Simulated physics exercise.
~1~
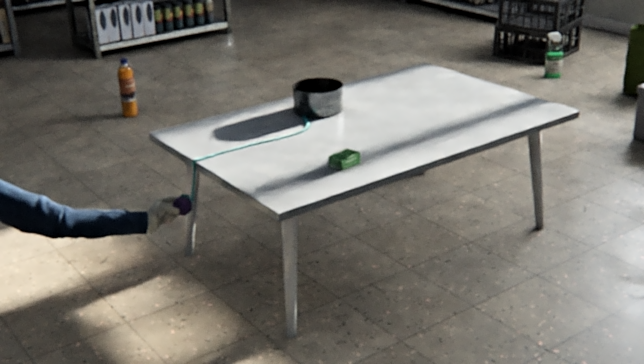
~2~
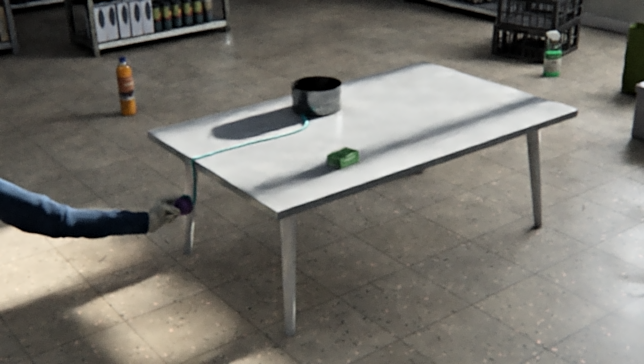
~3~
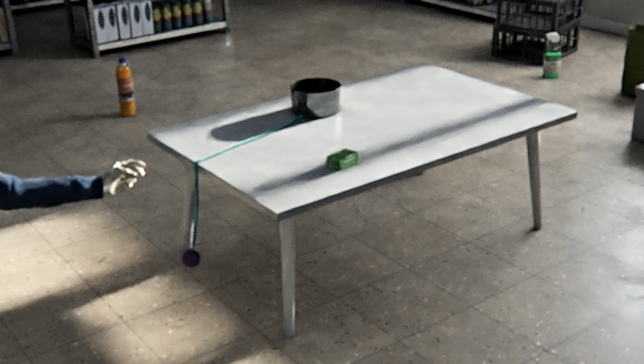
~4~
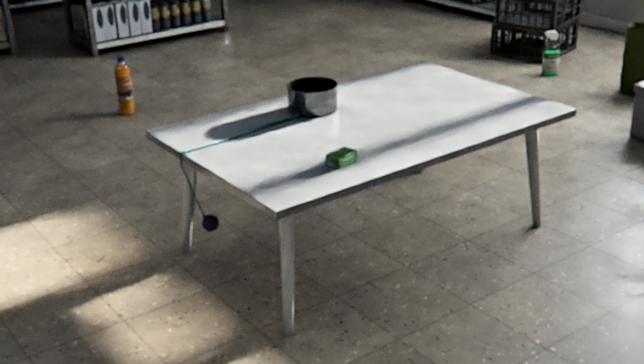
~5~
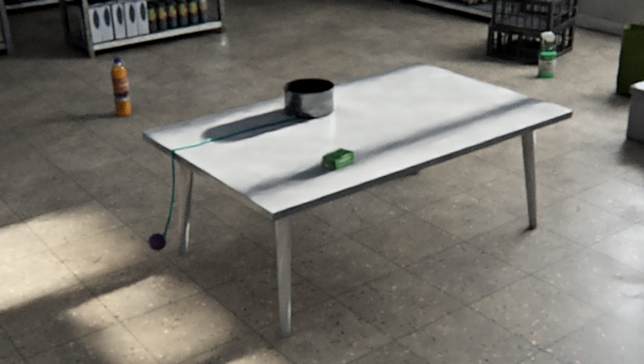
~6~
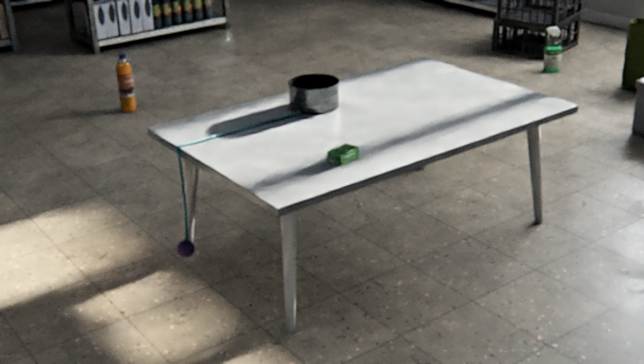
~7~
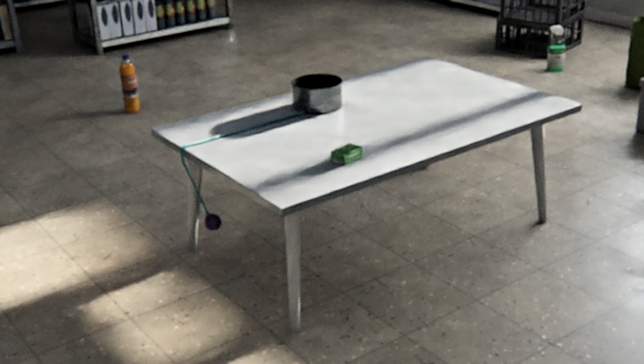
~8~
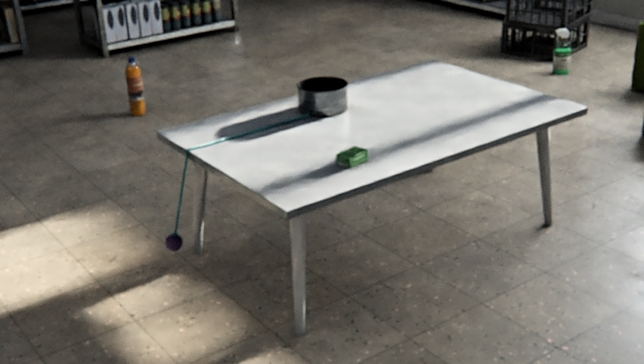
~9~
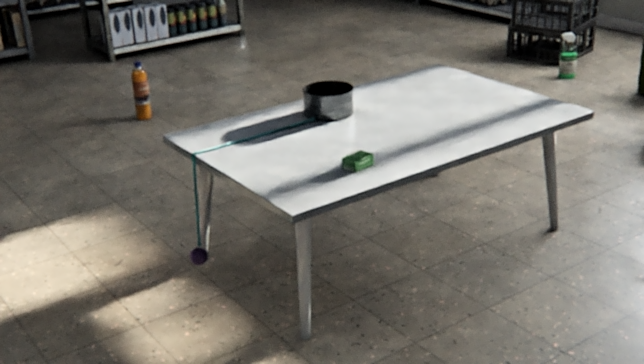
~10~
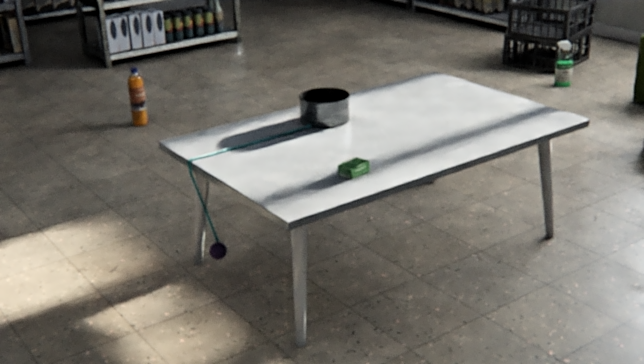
In a room with a tiled floor and shelves, a gloved hand let go of a purple ball tied by a ribbon to a pot on a white table, then drew back, and the ball dropped and swung below the edge, still hanging there at the end.
